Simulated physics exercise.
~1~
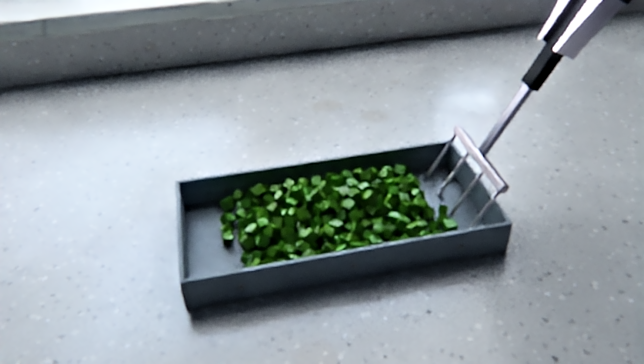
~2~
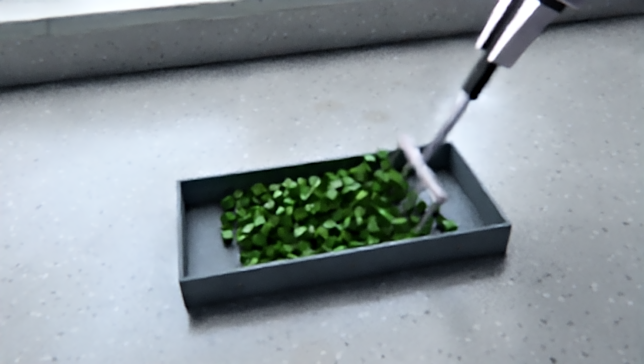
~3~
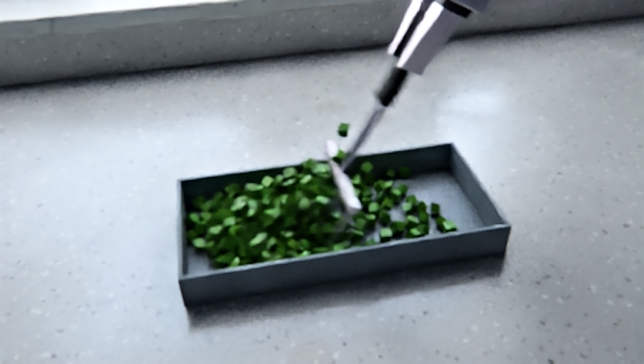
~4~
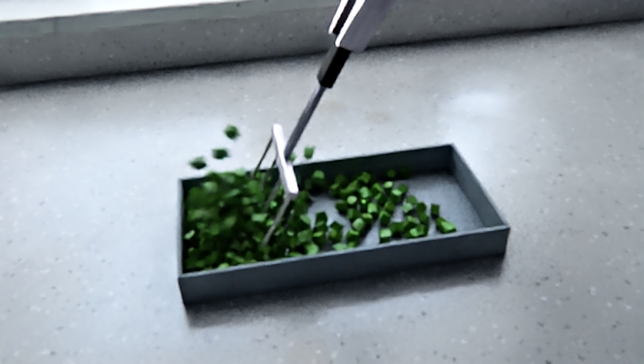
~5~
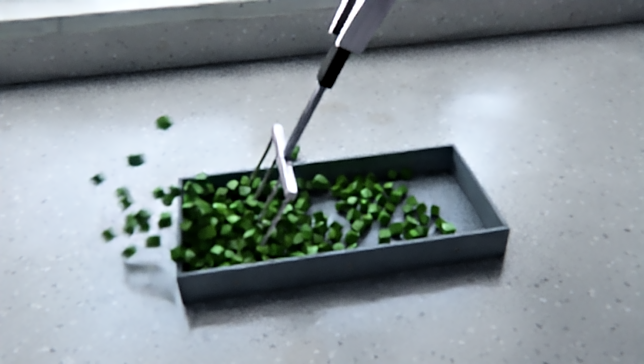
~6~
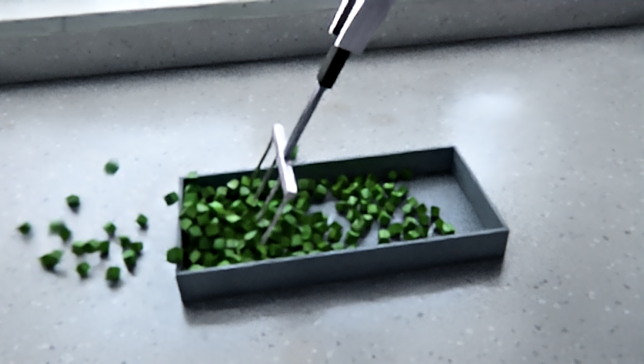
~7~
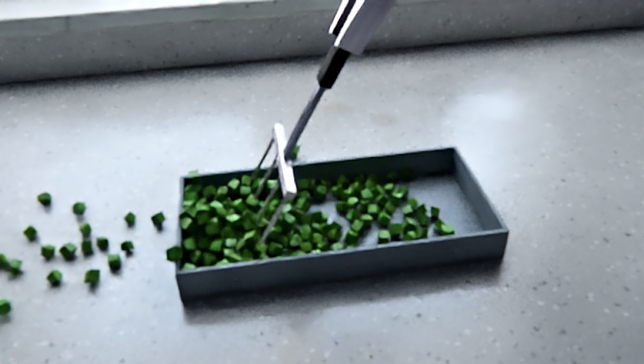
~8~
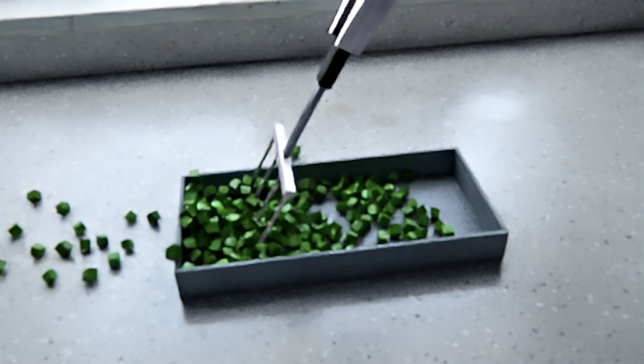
A robot arm lowers a pronged comb into the right end of a shallow dark tin filled with green vegetable dice on a grey speckled table top. The comb sweeps left through the dice, pushing them into a growing heap and leaving a sparser trail behind it. It stops abruptly left of the middle, while the heap surges on against the left end. Several dice fly up and spill over that end, scattering and tumbling across the table. The spilled dice settle to the left of the tin, most remain inside, and the comb stays standing among them.
